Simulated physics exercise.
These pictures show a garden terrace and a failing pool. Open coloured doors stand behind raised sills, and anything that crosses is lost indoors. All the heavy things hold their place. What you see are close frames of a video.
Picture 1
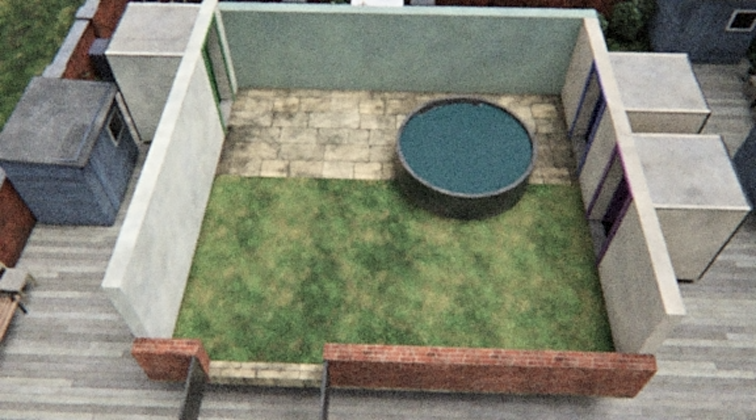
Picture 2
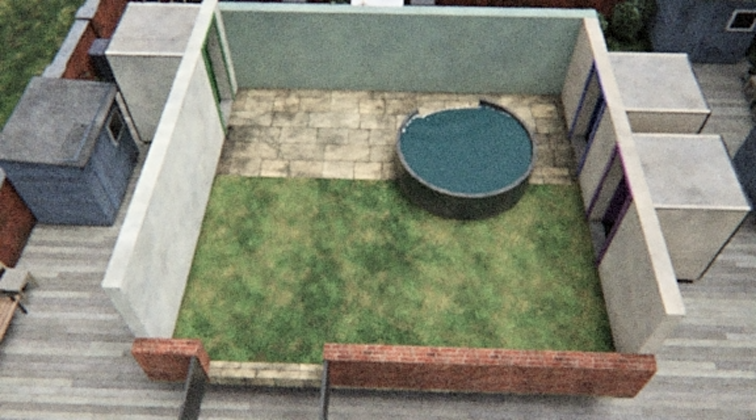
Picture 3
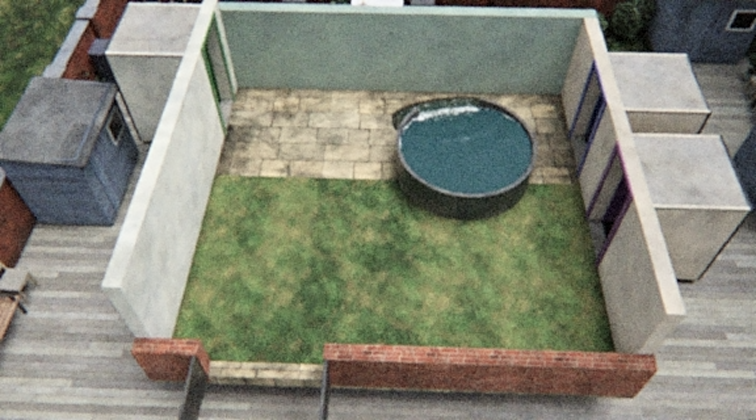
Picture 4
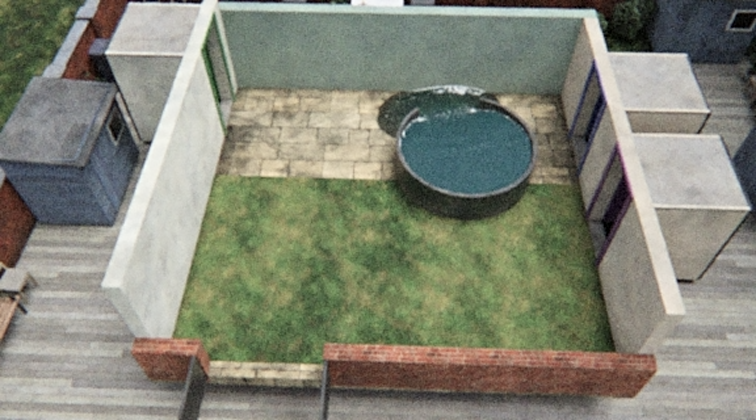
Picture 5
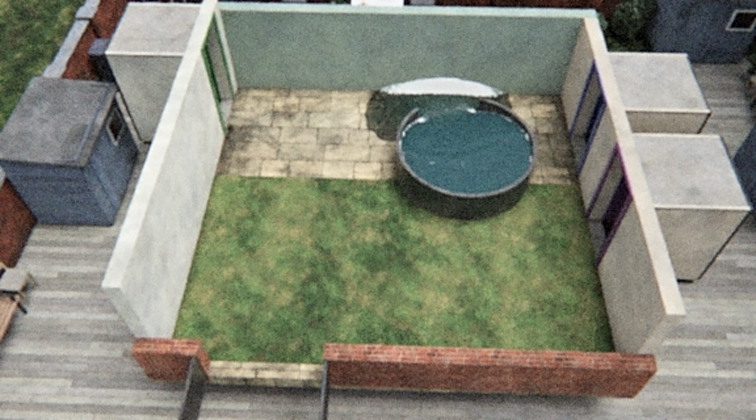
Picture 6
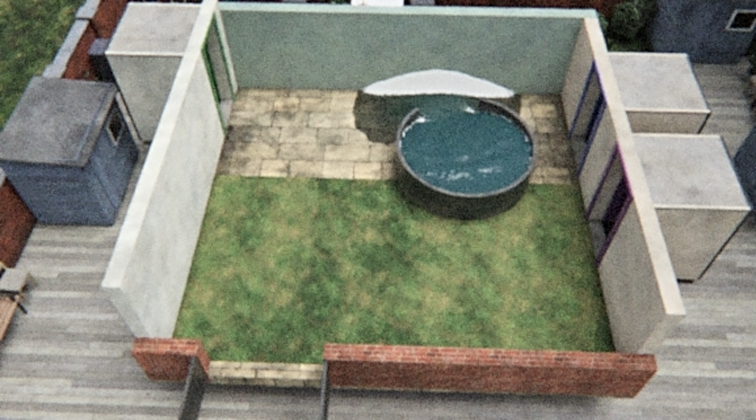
Water fills a round dark tank in a walled garden terrace, seen from high above by a still camera. The tank stands right of centre where pale paving meets green grass, with a pale green wall behind, a green doorway left, blue and purple ones right, and low red brick in front. Its far rim breaks, and water pours out backward, spreading darkly leftward across the paving as a whitish band widens along the back wall.
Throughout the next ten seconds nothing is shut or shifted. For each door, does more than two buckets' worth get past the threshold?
Door by door: The green door - yes; the purple door - yes; the blue door - no.
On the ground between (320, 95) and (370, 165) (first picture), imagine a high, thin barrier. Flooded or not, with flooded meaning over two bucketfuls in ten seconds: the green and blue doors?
My reading is that the green door stays short and the blue door stays short.
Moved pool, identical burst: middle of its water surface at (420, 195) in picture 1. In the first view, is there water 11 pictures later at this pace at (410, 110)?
Outcome at that point: Waterlogged.
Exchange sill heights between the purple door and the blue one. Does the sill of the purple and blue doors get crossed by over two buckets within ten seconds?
The purple one remains below the limit and the blue one exceeds the limit.
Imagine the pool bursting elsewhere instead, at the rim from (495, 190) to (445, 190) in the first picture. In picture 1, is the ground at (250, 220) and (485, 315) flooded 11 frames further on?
Well, the first place would be still bare and the second one submerged.
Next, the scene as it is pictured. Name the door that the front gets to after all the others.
Answer: The door marked purple.
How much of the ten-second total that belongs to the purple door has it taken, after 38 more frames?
Around 45 in a hundred.
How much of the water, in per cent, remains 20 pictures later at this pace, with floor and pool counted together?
About 96 per cent.
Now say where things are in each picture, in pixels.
The first frame shows the round tank at (466, 146) is whole and still.
In the second frame, the front is at a hidden place, out from the gap on the round tank's far side.
In the third frame, water pours out on the round tank's far side and has run to a hidden place.
In the fourth frame, the front is at (489, 94), out from the gap on the round tank's far side.
In the fifth frame, water pours out on the round tank's far side and has run to (380, 92).
In the sixth frame, the front is at (363, 91), out from the gap on the round tank's far side.
A moment on, water covers 10 % of the floor; the green door not reached, the purple door not reached, the blue door not reached.
Next, water covers 25 % of the floor; the green door under two buckets in, the purple door not reached, the blue door wet at the sill, nothing in.
Then, water covers 40 % of the floor; the green door far over two buckets in, the purple door wet at the sill, nothing in, the blue door wet at the sill, nothing in.
Later, water covers 70 % of the floor; the green door far over two buckets in, the purple door under two buckets in, the blue door wet at the sill, nothing in.
In the end, water covers 100 % of the floor; the green door far over two buckets in, the purple door over two buckets in, the blue door wet at the sill, nothing in.
